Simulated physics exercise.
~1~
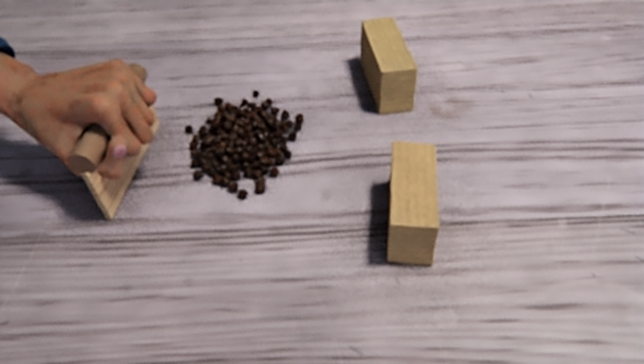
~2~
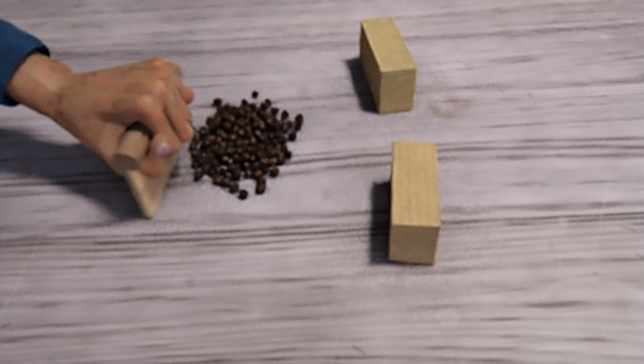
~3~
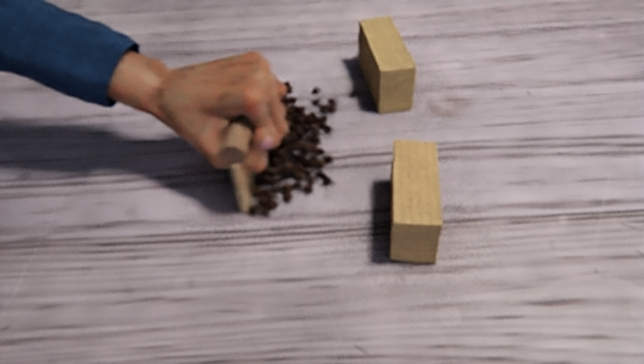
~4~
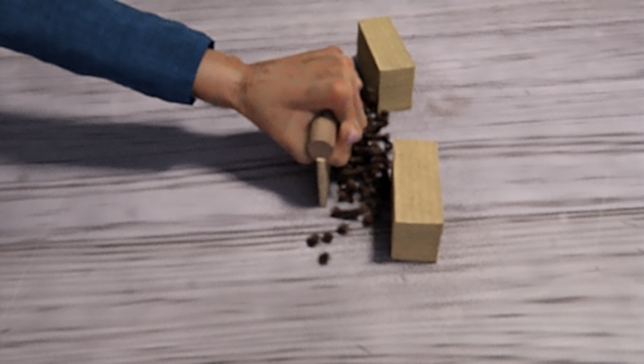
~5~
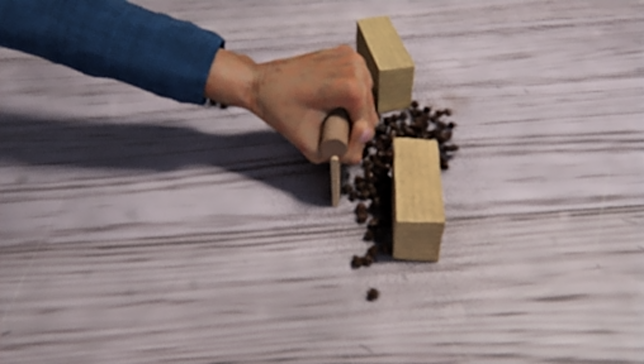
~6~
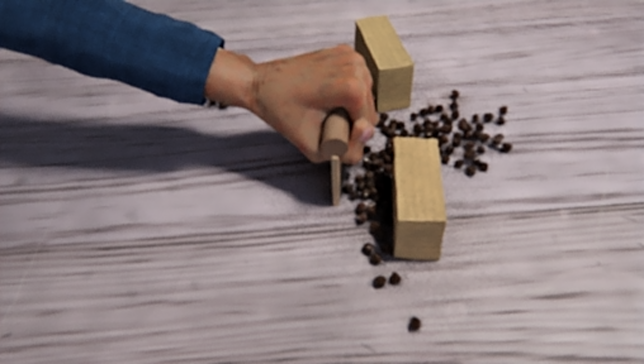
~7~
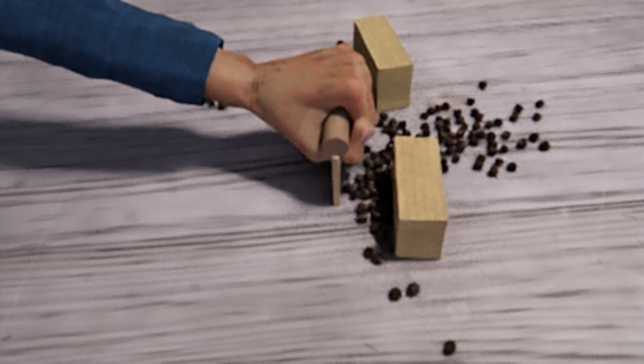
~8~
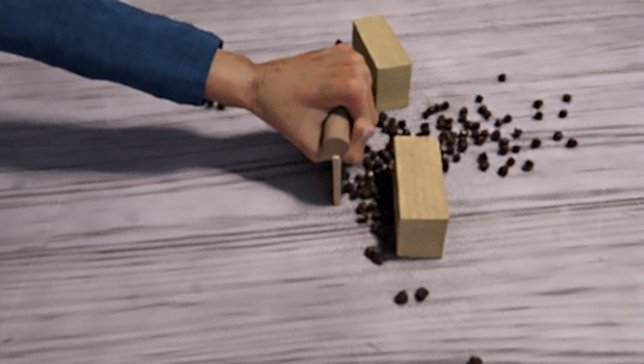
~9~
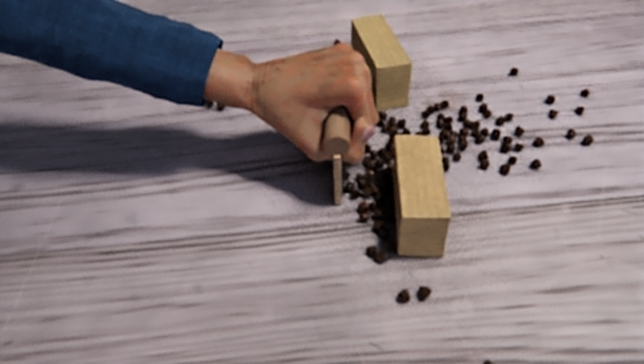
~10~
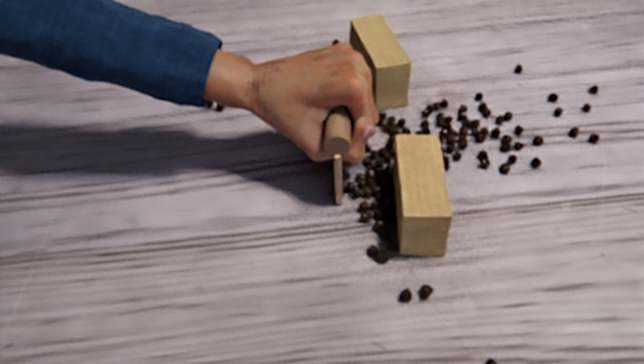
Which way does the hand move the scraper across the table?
The hand moves the scraper to the right, toward the two wooden blocks.
